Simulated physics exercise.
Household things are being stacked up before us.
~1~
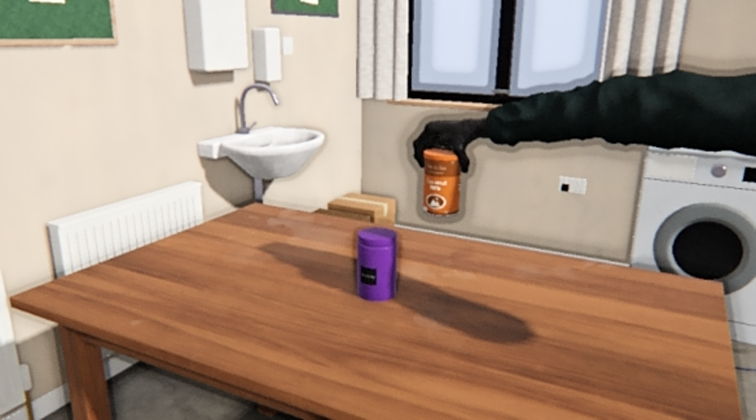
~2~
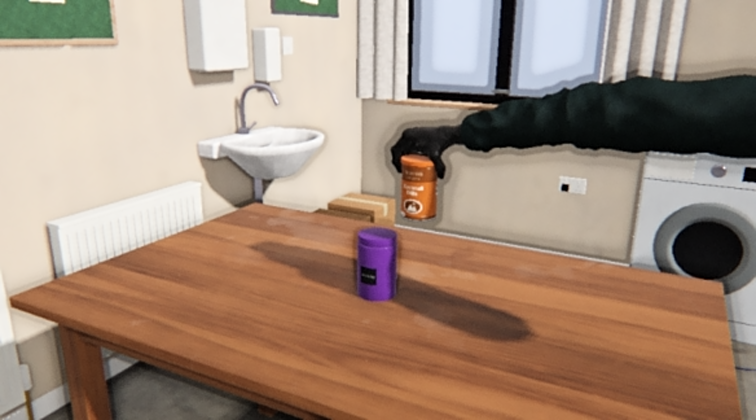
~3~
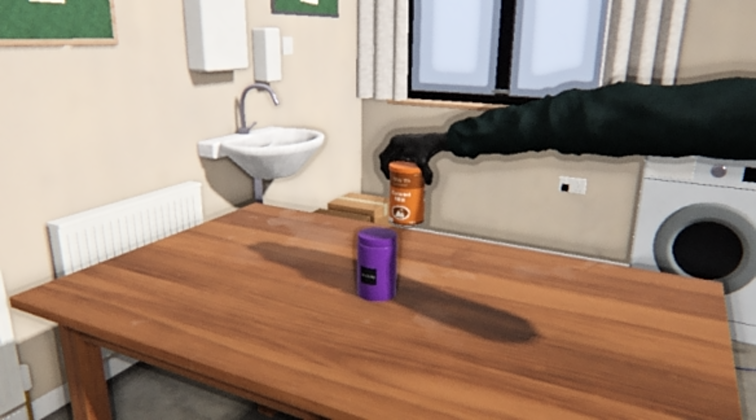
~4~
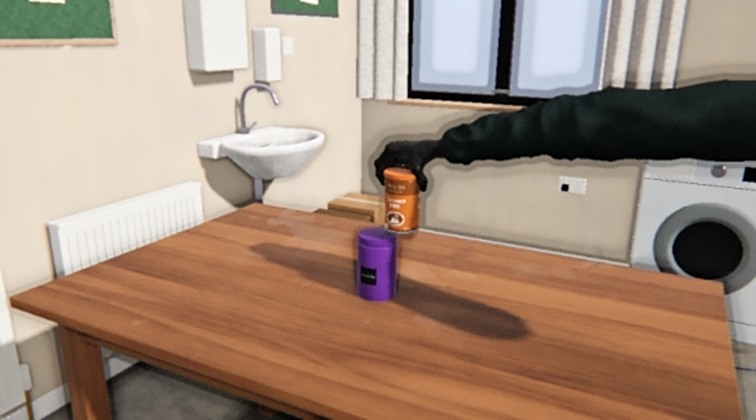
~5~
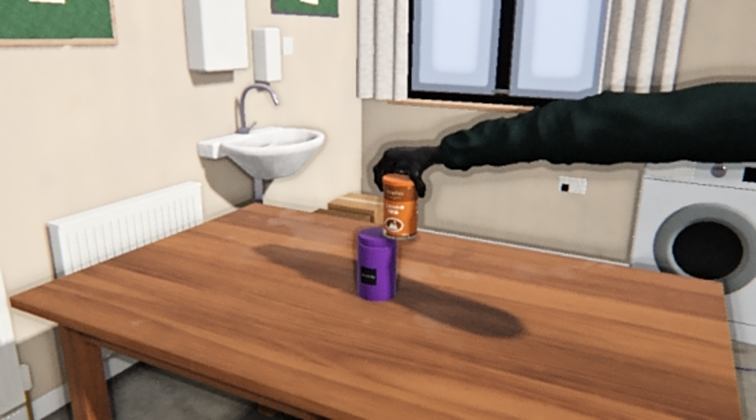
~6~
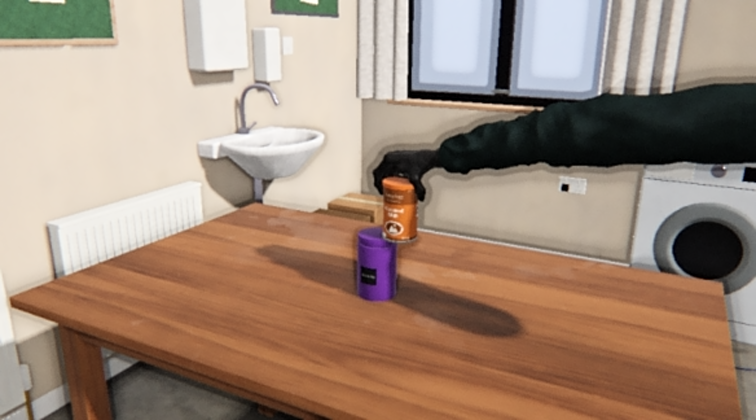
A black-gloved hand on a dark-sleeved arm reaches in from the right, holding an orange tin above a brown wooden table, seen from slightly above by a still camera. A purple jar stands on the table, with a sink and radiator to the left and a washing machine to the right. The hand moves the tin left and downward, slowing until it is set down, still gripped, just behind the jar.
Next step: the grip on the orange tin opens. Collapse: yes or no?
Collapse: Yes.
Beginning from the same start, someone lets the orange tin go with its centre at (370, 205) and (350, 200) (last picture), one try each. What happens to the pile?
Well, on the first go it stays steady, and on the second it tumbles down.
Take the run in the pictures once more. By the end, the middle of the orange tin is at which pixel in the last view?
End spot: Near (437, 294).
Then, 0.30 s on from there, orange tin turned 30° from how it was put near (413, 218).
Then, 0.40 s on from there, orange tin now fallen.
Then, 0.50 s on from there, things are still on the move.
Then, 2.00 s on from there, nothing new.
In the end, fallen, orange tin; purple jar unmoved. At the end, from the last picture's camera, orange tin near (437, 295). The pile comes apart.
